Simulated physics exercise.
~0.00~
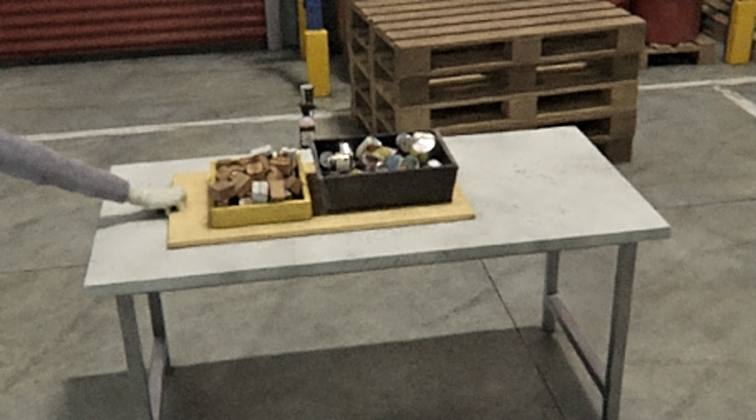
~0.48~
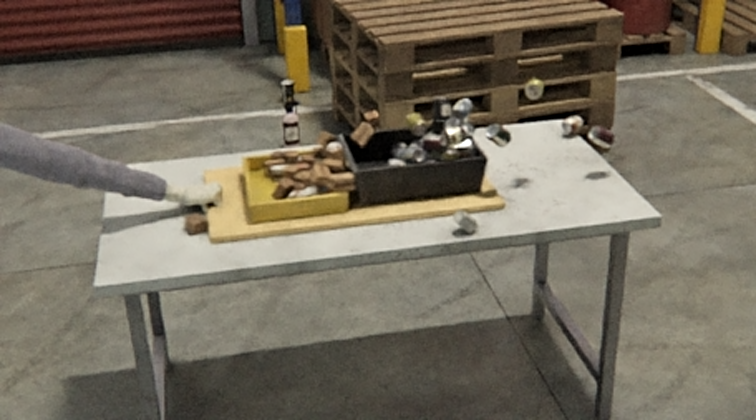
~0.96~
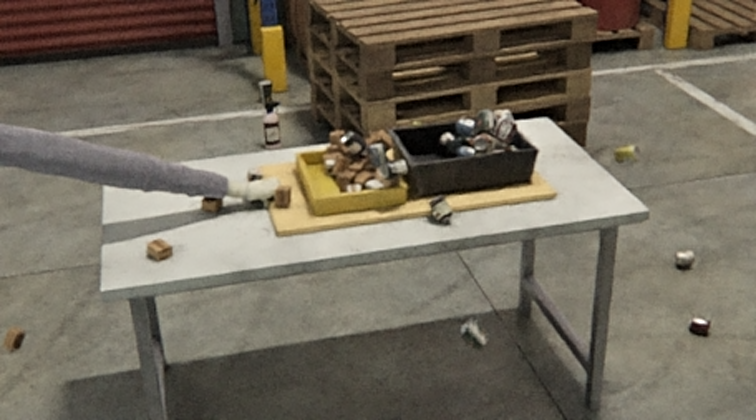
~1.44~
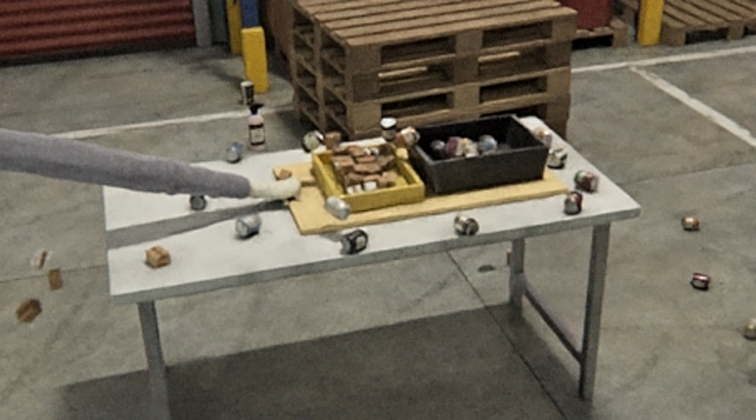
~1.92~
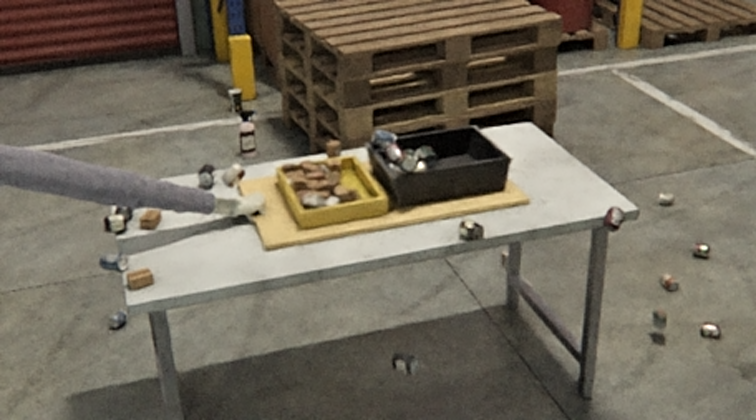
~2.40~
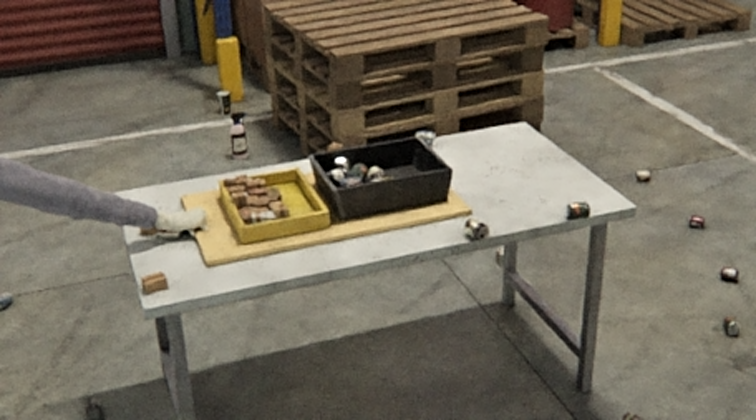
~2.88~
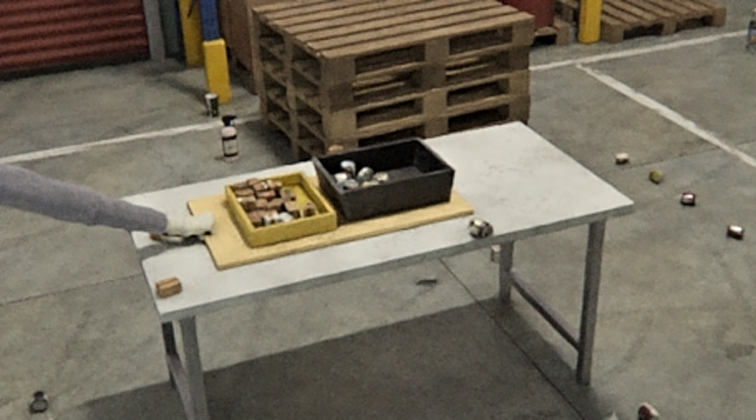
A gloved hand shook a board holding a yellow tray of small brown parcels and a black tray of mini cans briskly from side to side, flinging many pieces onto the table and floor, until the board rested with both trays partly emptied.
